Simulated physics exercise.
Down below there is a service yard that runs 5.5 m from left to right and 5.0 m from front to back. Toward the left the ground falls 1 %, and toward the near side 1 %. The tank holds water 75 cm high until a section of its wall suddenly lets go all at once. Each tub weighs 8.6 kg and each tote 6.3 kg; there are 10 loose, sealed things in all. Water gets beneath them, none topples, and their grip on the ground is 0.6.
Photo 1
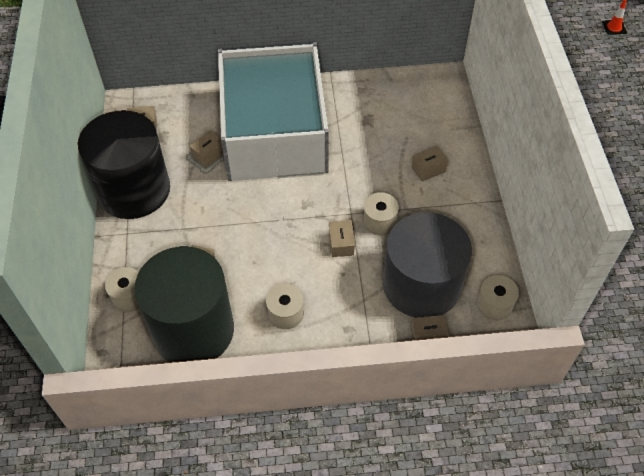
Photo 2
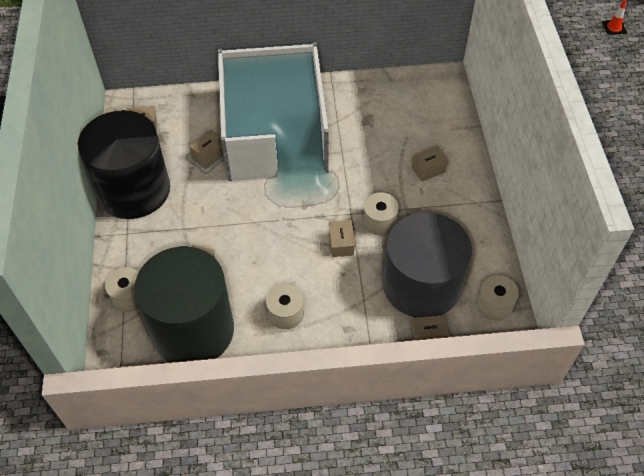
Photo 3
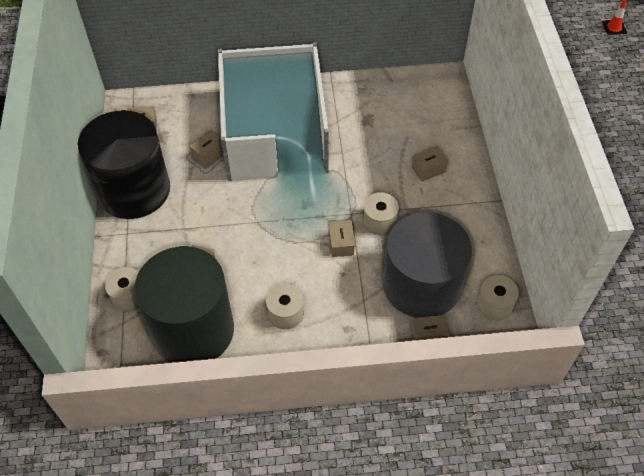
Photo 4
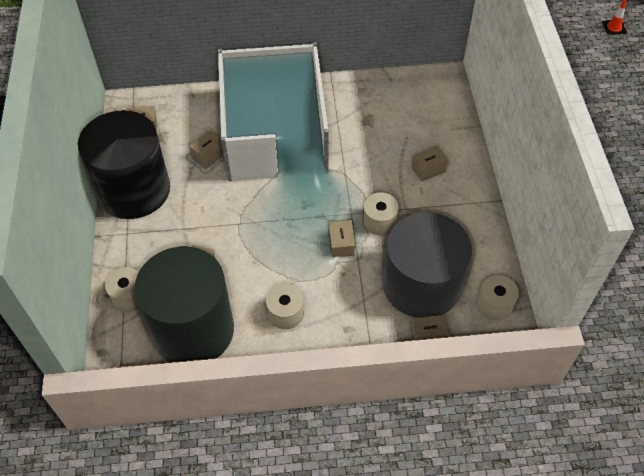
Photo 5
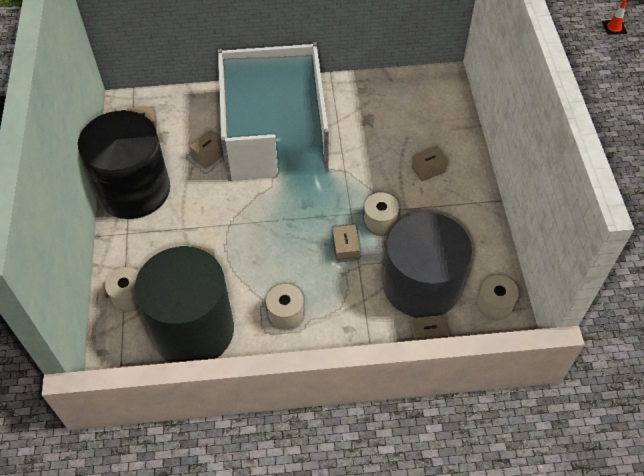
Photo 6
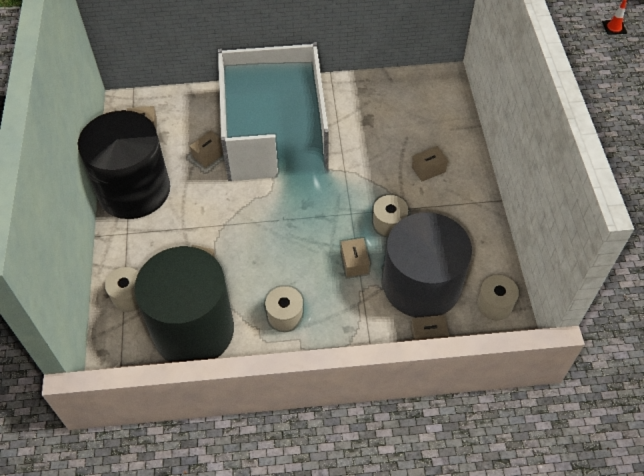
In this clip, water pours through an opening in the front of a white-walled tank and spreads across a walled yard's pale floor, then a small tan box and a nearby round tub shift slightly toward the right.
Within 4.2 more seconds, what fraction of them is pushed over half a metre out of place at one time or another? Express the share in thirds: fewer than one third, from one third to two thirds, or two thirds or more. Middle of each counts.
The fraction climbs to two thirds or higher.
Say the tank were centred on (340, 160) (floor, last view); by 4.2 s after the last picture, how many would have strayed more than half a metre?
So the tally would be 6.
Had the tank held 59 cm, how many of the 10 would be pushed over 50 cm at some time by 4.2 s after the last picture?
Then 6.
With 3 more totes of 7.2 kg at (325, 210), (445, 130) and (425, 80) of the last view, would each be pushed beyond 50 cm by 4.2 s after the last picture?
Outcome: Breaks the threshold first, stays within next, stays within last.
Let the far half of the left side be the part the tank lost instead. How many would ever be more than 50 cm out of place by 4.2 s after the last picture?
Result: 5 of them.
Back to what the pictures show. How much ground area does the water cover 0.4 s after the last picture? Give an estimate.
At that time the wet patch spans about 9.0 m2.
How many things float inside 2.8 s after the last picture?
6.
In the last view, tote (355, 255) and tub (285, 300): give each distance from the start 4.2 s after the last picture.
First: 250 cm. Second: 100 cm.
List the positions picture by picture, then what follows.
The first frame shows a tote at (342, 233), on the bottom; a tub at (381, 206), on the bottom; 2.0 m2 under water; 0 of 10 have shifted.
The second frame shows a tote at (342, 233), on the bottom; a tub at (381, 206) rests on the ground; 2.5 m2 under water; 0 of 10 have shifted.
The third frame shows a tote at (342, 233), on the bottom; a tub at (381, 206), on the bottom; water covers 3.2 m2; 0 of 10 have shifted.
The fourth frame shows a tote at (342, 234) rests on the ground; a tub at (381, 206), on the bottom; 4.2 m2 under water; 0 of 10 have shifted.
The fifth frame shows a tote at (346, 239), on the bottom, 10 cm from its start; a tub at (382, 206) rests on the ground; water covers 5.2 m2; 1 of 10 have shifted.
The sixth frame shows a tote at (355, 253), on the bottom, 35 cm from its start; a tub at (391, 209), on the bottom, 13 cm from its start; 6.5 m2 under water; 2 of 10 have shifted.
Then, 0.4 s after the last picture 3 of 10 are over 50 cm from their spots; 1 afloat.
Then, 1.5 s after the last picture 4 of 10 are over 50 cm from their spots; 3 afloat.
Then, 2.8 s after the last picture 4 of 10 are over 50 cm from their spots; 6 afloat.
Then, 4.2 s after the last picture 7 of 10 are over 50 cm from their spots, and 7 have been at some point; 7 afloat.
